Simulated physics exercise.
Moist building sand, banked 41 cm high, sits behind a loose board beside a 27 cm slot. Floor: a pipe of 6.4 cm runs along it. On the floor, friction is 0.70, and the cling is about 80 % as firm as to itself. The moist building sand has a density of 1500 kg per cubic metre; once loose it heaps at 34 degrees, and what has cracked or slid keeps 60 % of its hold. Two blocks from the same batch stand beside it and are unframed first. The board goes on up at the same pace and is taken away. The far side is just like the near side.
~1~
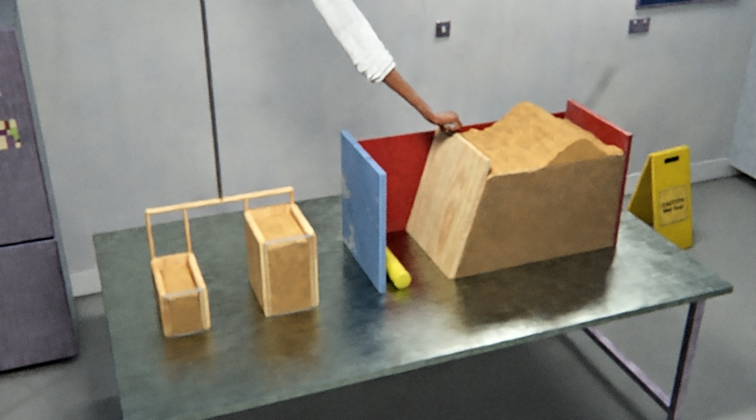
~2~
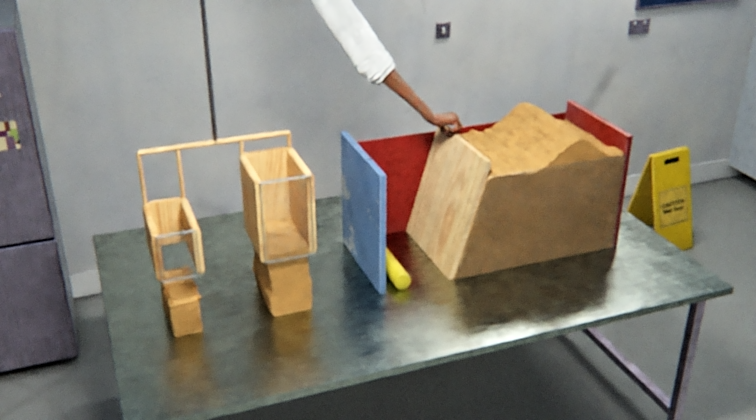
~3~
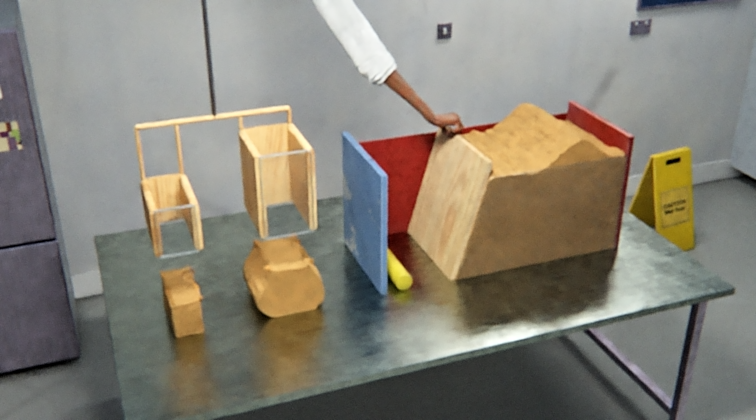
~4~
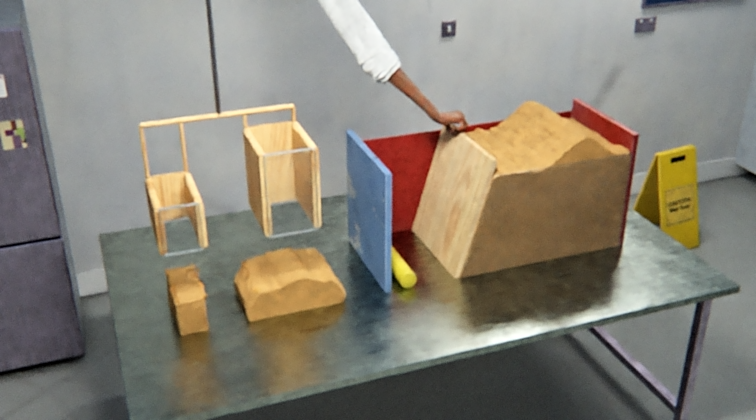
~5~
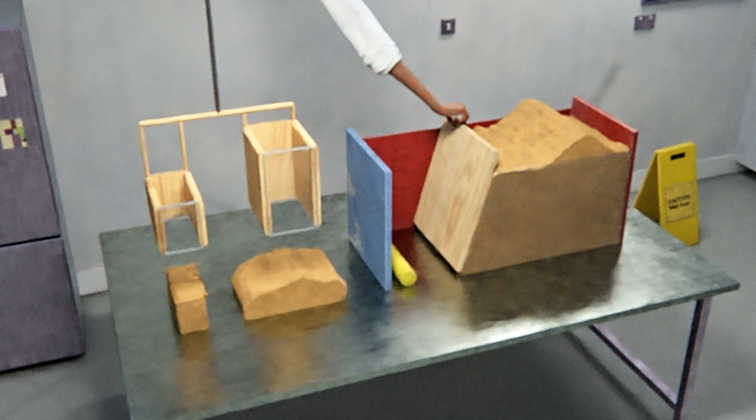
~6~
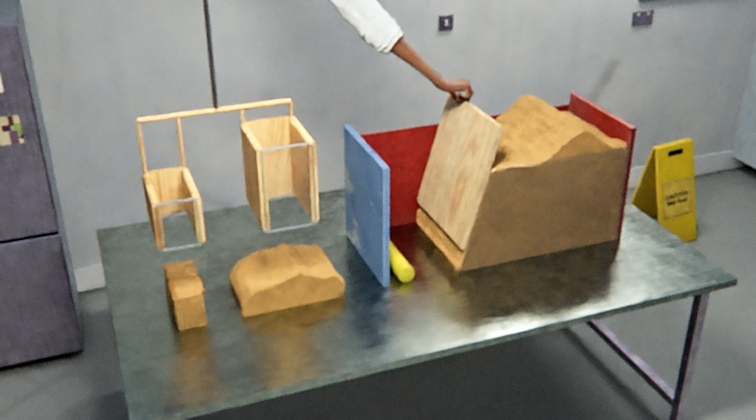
Wooden moulds lifting off two sand blocks, the larger one slumping into a mound, then a hand raising a board beside banked sand.
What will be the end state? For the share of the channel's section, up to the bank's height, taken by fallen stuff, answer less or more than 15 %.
The answer is more.
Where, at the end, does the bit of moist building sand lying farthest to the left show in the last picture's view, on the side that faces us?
About (417, 272).
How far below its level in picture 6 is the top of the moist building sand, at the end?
2 cm.
Last picture + 0.28 s, the face still stands, with nothing on top of the pipe; the channel is 0 % full.
Last picture + 0.61 s, the face still stands, with nothing on top of the pipe; the channel is 0 % full.
Last picture + 0.95 s, the fallen stuff reaches 33 % of the way across, with nothing on top of the pipe; the channel is 12 % full.
Last picture + 1.28 s, the fallen stuff reaches 61 % of the way across, with nothing on top of the pipe; the channel is 22 % full.
Last picture + 1.40 s, the fallen stuff reaches 61 % of the way across, with nothing on top of the pipe; the channel is 22 % full.
